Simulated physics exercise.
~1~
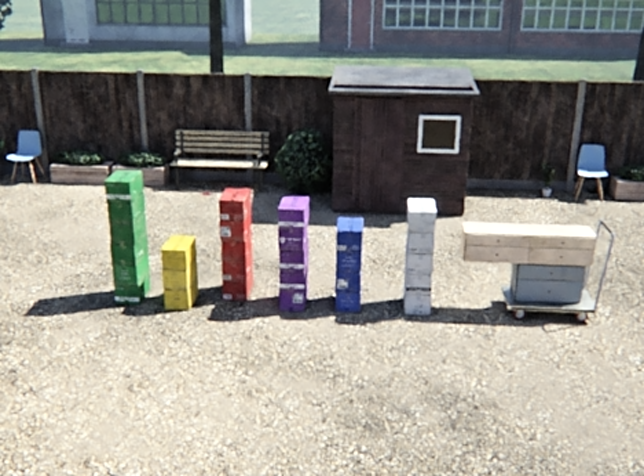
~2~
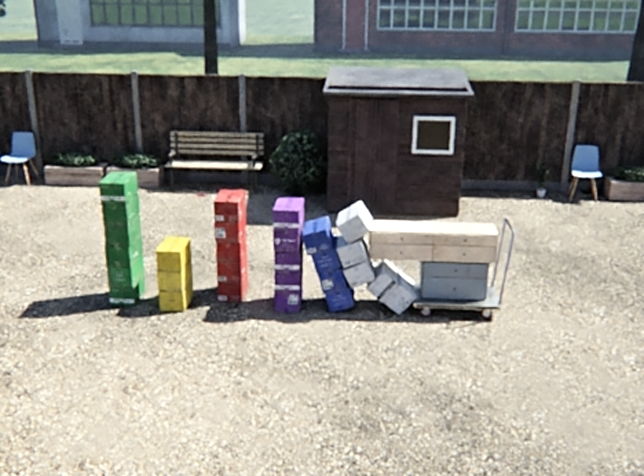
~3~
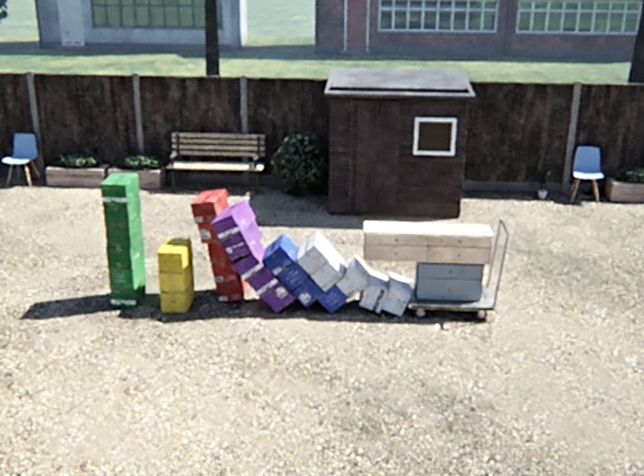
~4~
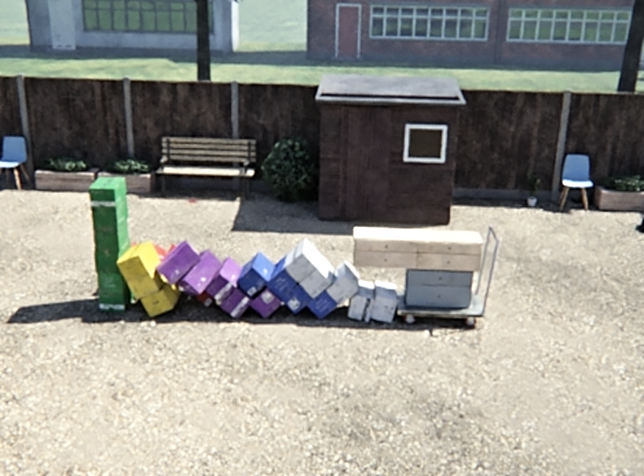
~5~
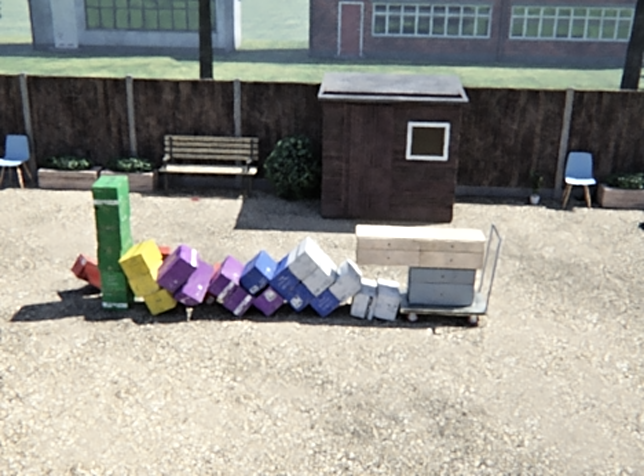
In a gravel yard, a loaded trolley rolled left into a pale stack of boxes, which toppled into the blue, purple, red and yellow ones in turn, leaving them slumped in a line while the tall green stack at the far end stayed standing.
